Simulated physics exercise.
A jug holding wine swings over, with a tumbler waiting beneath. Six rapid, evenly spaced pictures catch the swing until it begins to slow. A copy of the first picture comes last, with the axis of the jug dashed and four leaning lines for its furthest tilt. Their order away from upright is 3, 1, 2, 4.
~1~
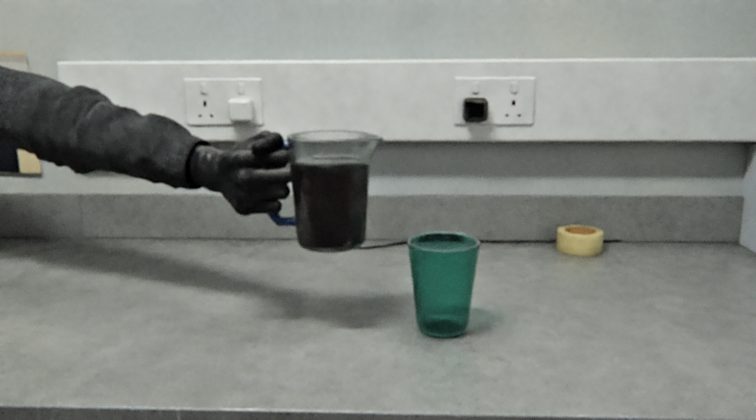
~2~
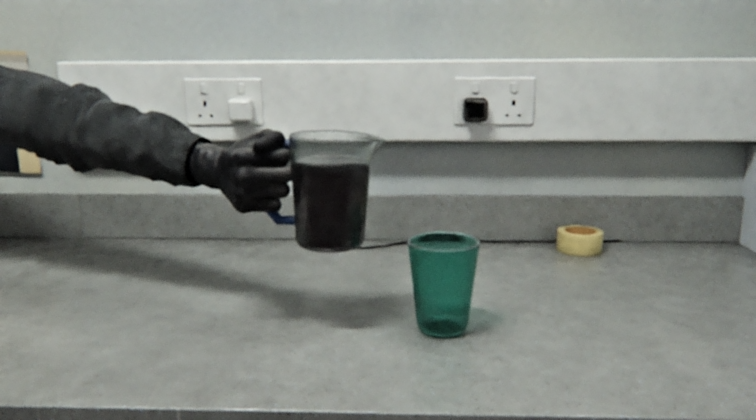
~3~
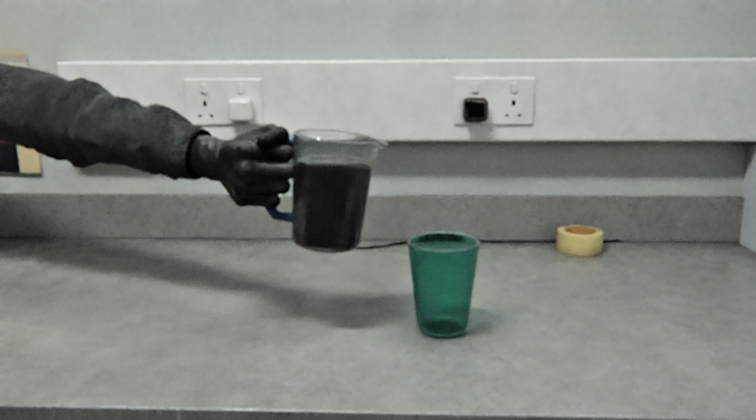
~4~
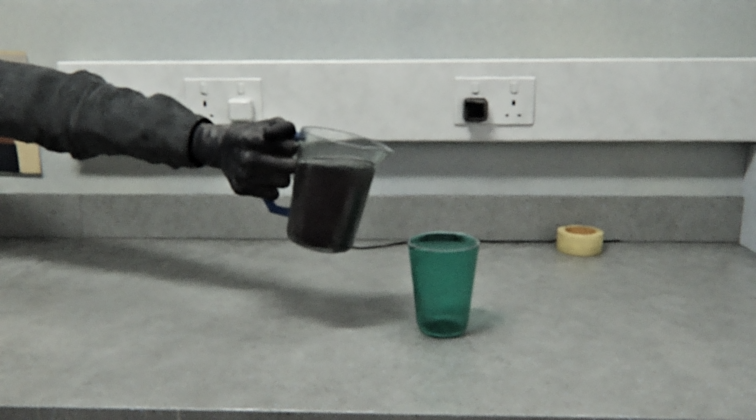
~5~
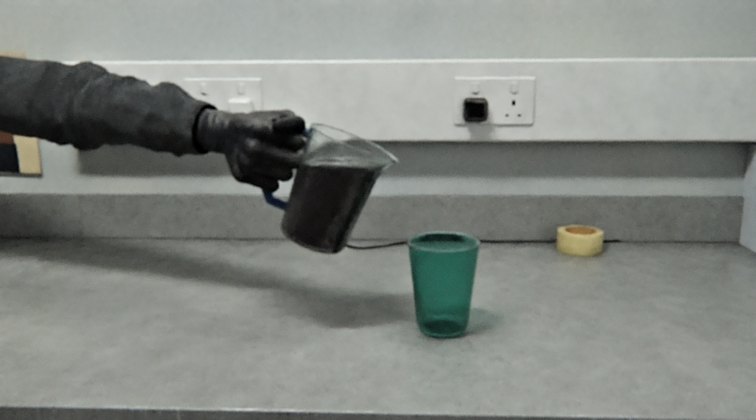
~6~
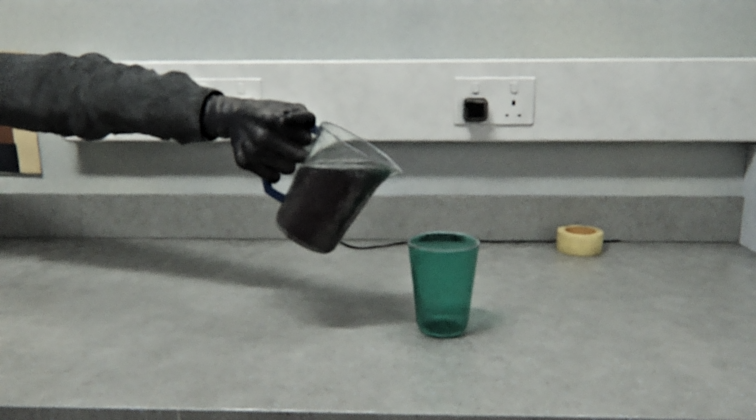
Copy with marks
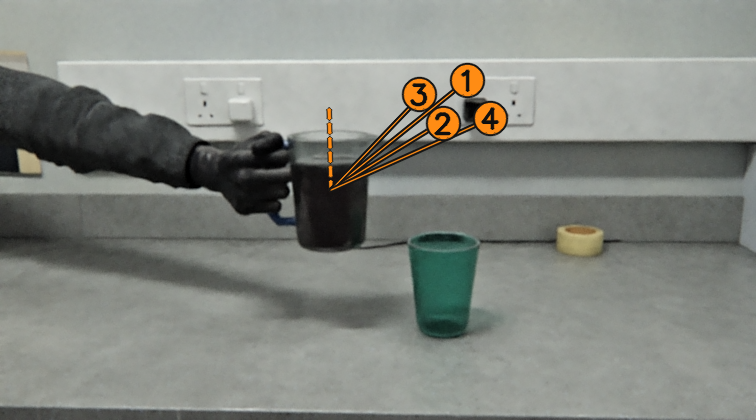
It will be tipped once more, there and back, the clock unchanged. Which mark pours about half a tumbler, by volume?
I would pick tilt 4.
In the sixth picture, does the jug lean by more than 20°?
Yes, it does.
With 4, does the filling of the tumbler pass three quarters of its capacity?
No, it does not.
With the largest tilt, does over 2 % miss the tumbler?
No, it does not.
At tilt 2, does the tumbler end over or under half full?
Under half.
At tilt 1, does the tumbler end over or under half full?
Under.
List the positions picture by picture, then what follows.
Upright, lip at (381, 138); rim of the tumbler round (444, 241); nothing has left yet.
Upright, lip at (383, 139); nothing has left yet.
Tipped about 6°, lip at (387, 144); nothing has left yet.
Tipped about 13°, lip at (392, 151); nothing has left yet.
Tipped about 22°, lip at (397, 161); nothing has left yet.
Tipped about 31°, lip at (401, 172); nothing has left yet.
On the marked copy, 1 at (453, 91); 2 at (427, 131); 3 at (409, 108); 4 at (474, 125).
For tilt 1, the tumbler ends with about 22 % of what it can hold.
For tilt 2, the tumbler ends with about 34 % of what it can hold.
For tilt 3, the tumbler ends with about 12 % of what it can hold.
For tilt 4, the tumbler ends with about 49 % of what it can hold.
